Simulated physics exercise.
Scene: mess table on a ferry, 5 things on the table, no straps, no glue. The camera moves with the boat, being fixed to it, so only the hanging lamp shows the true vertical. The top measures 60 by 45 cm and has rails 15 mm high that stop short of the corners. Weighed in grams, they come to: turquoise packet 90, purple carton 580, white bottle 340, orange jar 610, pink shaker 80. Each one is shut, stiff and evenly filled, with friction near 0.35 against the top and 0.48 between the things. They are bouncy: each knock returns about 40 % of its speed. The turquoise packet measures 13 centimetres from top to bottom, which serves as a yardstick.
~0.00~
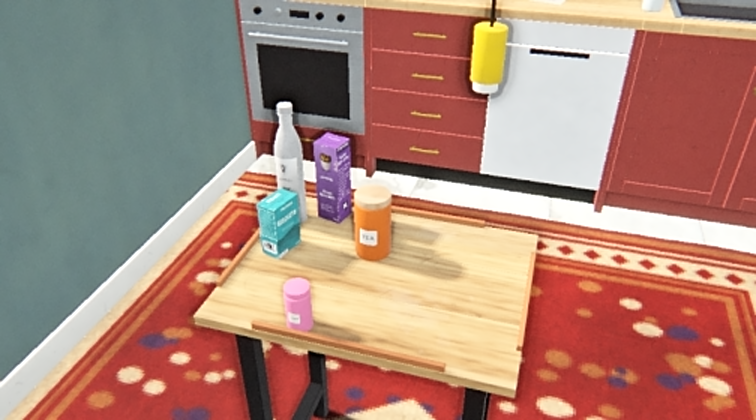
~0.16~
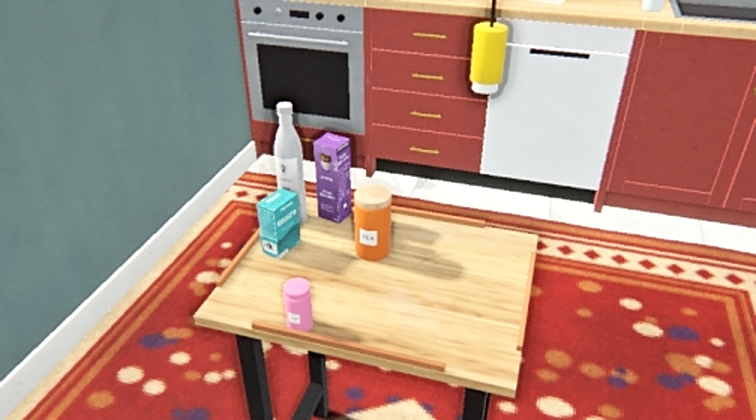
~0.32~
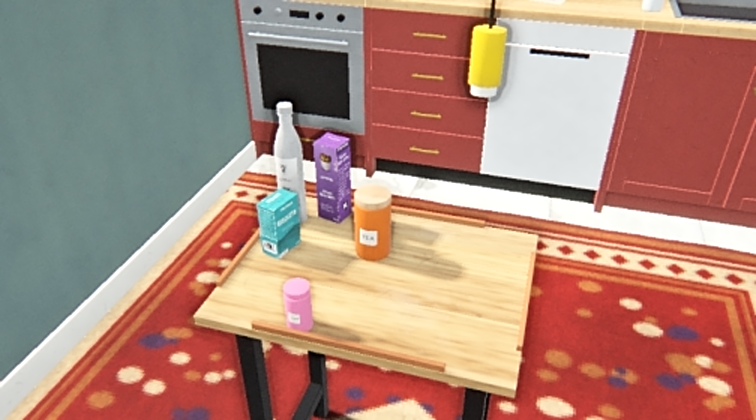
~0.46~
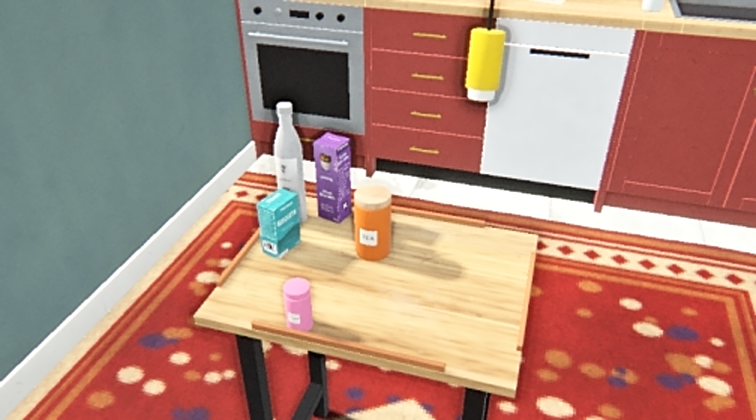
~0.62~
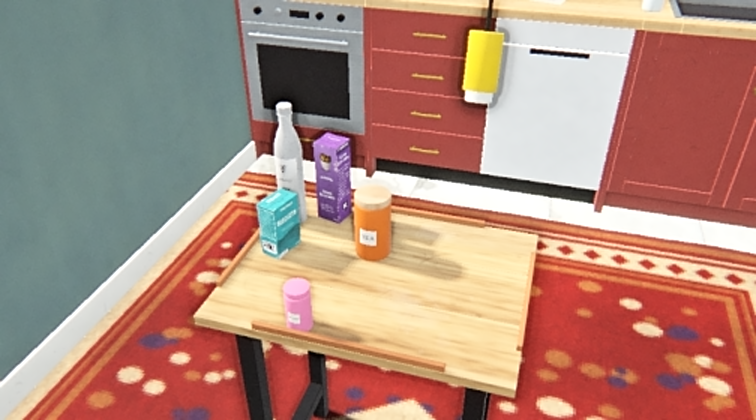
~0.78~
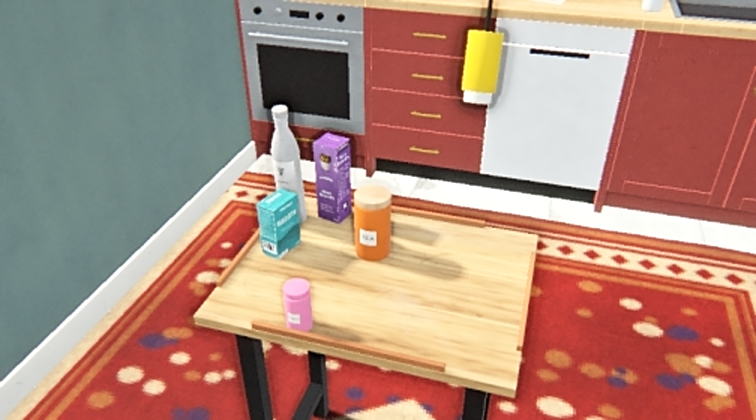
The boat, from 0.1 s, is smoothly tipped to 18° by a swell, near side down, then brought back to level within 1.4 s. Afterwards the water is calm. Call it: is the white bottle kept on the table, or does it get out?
Kept on the table.
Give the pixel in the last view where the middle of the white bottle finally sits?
Near (248, 263).
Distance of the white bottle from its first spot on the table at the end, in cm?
Around 25 centimetres.
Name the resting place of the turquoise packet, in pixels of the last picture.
Near (285, 280).
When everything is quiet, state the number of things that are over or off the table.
My answer is 2.
By 1.08 s, floor tilted 12°, near side down; white bottle rocked 45° off its seat near (263, 199); turquoise packet 8 cm from its spot; purple carton rocked 6° off its seat.
By 1.18 s, floor tilted 8°, near side down; white bottle on its side near (247, 242); turquoise packet 14 cm from its spot; purple carton rocked 10° off its seat.
By 1.38 s, floor tilted 1°, near side down; white bottle on its side near (264, 265); turquoise packet rocked 11° off its seat; purple carton rocked 20° off its seat.
By 1.78 s, boat level; white bottle on its side near (262, 265); purple carton on its side; turquoise packet 19 cm from its spot.
When it is over (2.4 s), lying over on the table, purple carton and white bottle; not toppled but over 5 cm from the start, turquoise packet; the other 2 within 5 cm of the start. In the last view, white bottle near (248, 263).
